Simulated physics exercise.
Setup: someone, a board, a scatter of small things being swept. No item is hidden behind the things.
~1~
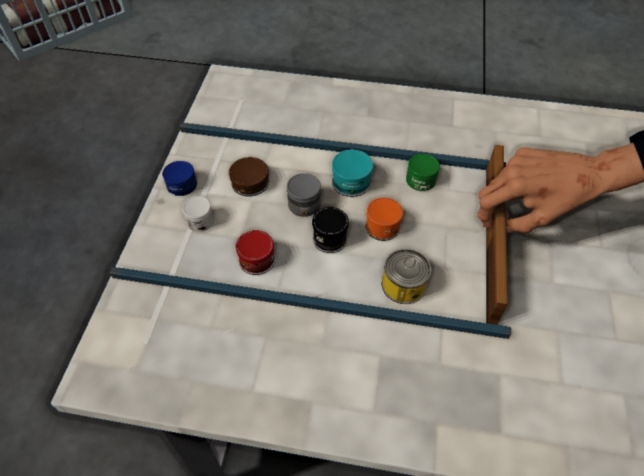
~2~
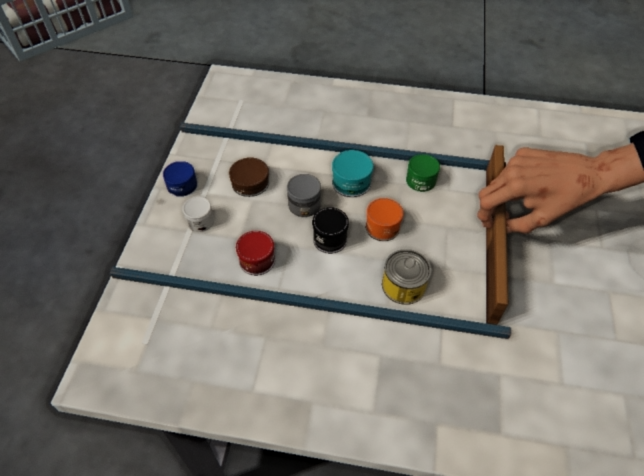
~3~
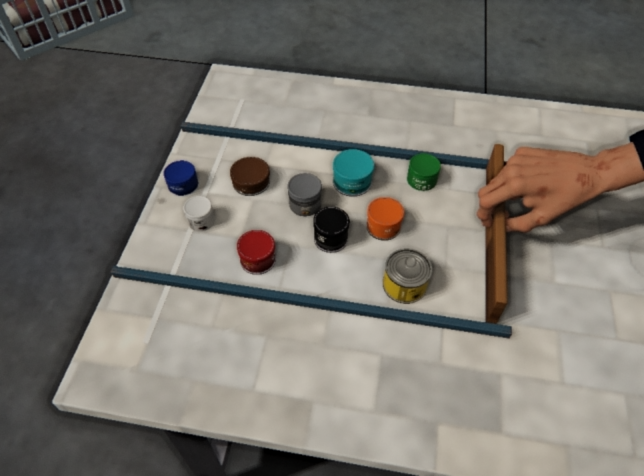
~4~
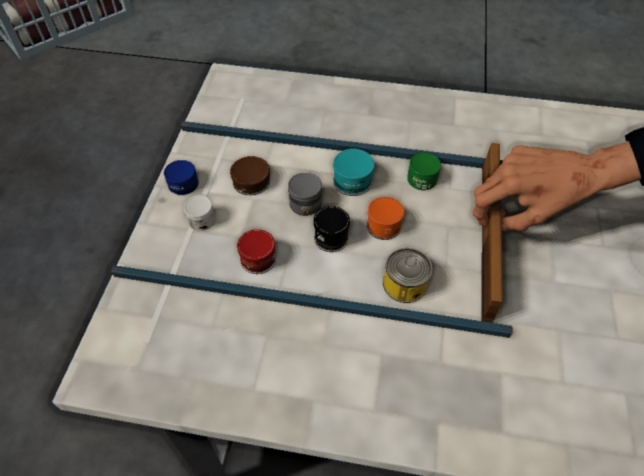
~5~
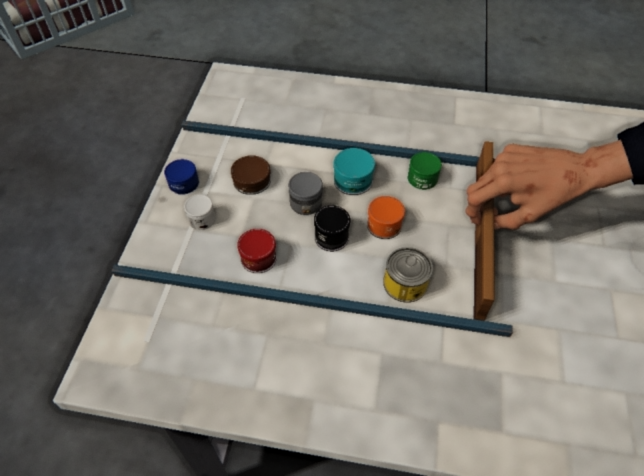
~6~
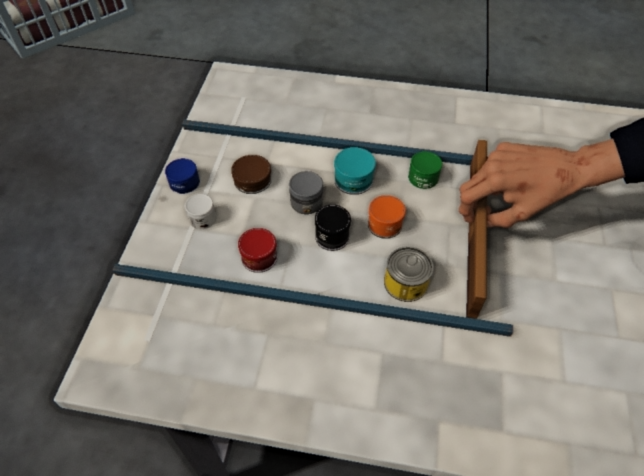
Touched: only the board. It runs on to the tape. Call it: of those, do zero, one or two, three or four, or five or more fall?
One or two fall.
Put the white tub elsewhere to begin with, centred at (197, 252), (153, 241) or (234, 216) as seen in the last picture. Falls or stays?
Order of tries: On, off, on.
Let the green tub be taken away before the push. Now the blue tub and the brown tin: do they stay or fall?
So the blue tub goes off the edge and the brown tin goes off the edge.
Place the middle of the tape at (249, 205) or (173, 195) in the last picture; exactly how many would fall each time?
Result, try by try: 0, 5.
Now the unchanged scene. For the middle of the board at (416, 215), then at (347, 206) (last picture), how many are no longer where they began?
Tally: 2; 6.
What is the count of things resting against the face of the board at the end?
In total, 5.
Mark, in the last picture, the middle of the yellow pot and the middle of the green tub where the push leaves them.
In the last picture the yellow pot sits around (159, 243) and the green tub around (210, 136).
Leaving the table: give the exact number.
Tally: 2.
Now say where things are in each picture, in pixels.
The first picture shows blue tub (180, 179); white tub (199, 214); brown tin (249, 177); board (496, 228); tape (201, 202).
The second picture shows white tub (199, 215); orange tin (384, 220).
The third picture shows brown tin (250, 176); red tin (257, 252).
The fourth picture shows blue tub (181, 178); black tin (331, 229).
The fifth picture shows white tub (200, 213); yellow pot (407, 275).
The sixth picture shows blue tub (183, 176); white tub (201, 212); brown tin (252, 174); board (478, 223); tape (203, 199).
A little later, none off yet; blue tub at rest near (183, 176); white tub at rest near (201, 212); brown tin at rest near (252, 174).
Next, none off yet; blue tub at rest near (183, 176); white tub at rest near (201, 212); brown tin moving near (245, 171).
Later still, none off yet; blue tub shifted a little near (172, 175); white tub shifted a little near (191, 210); brown tin shifted about its own width near (202, 154).
When it is over, the number that fall off is one or two; down, brown tin and blue tub.
